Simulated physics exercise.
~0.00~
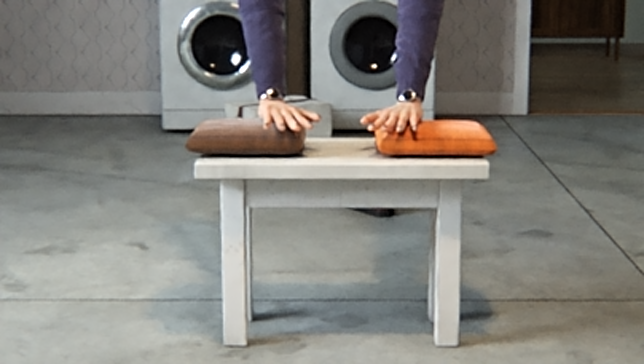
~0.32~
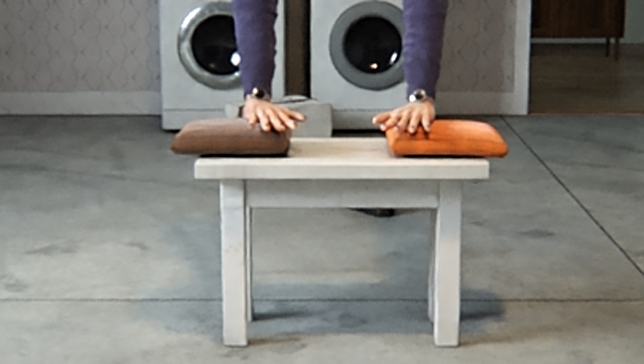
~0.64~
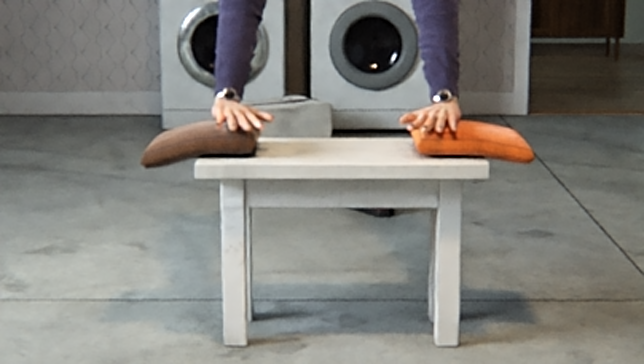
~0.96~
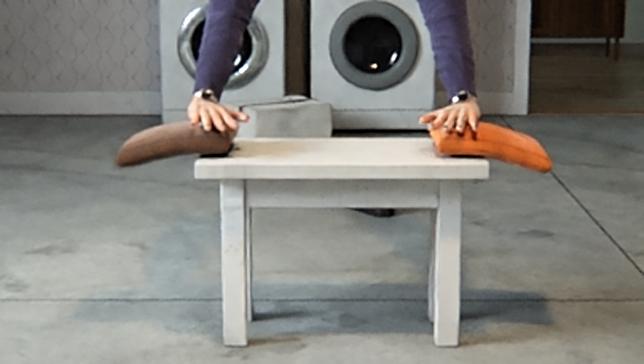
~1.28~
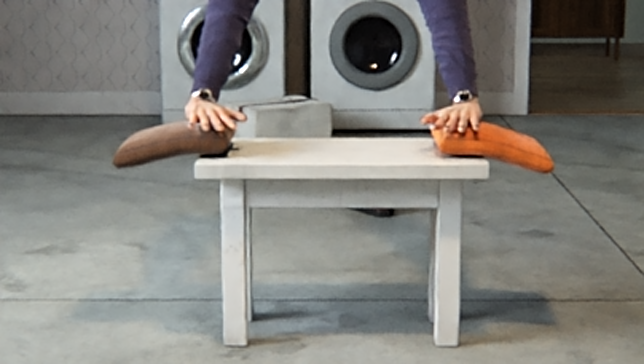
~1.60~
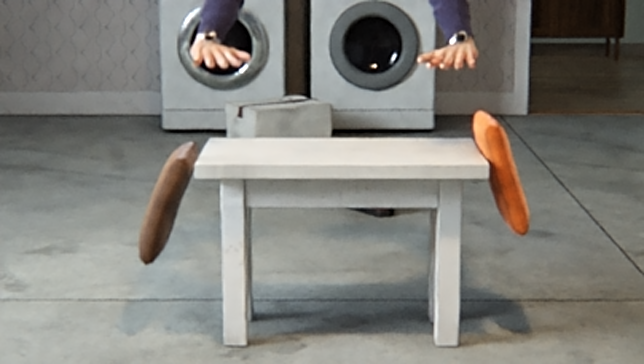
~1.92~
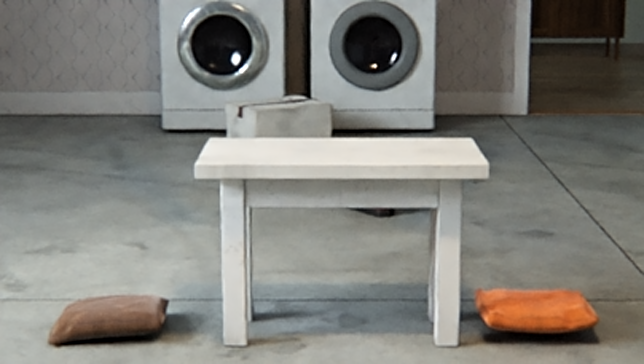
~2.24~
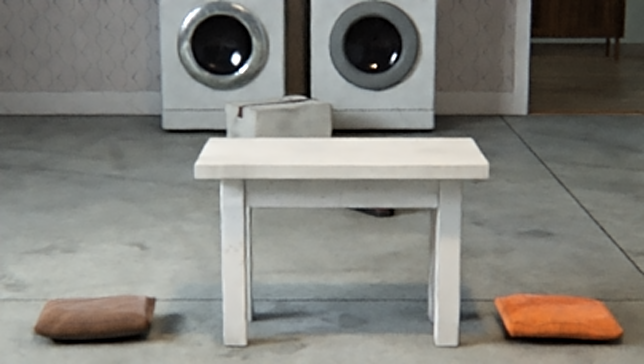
We see two hands on a brown sack and an orange sack atop a low white table, pushing them apart toward opposite ends until they droop over the edges. The hands lift away, both sacks drop, and they end lying on the floor on either side.
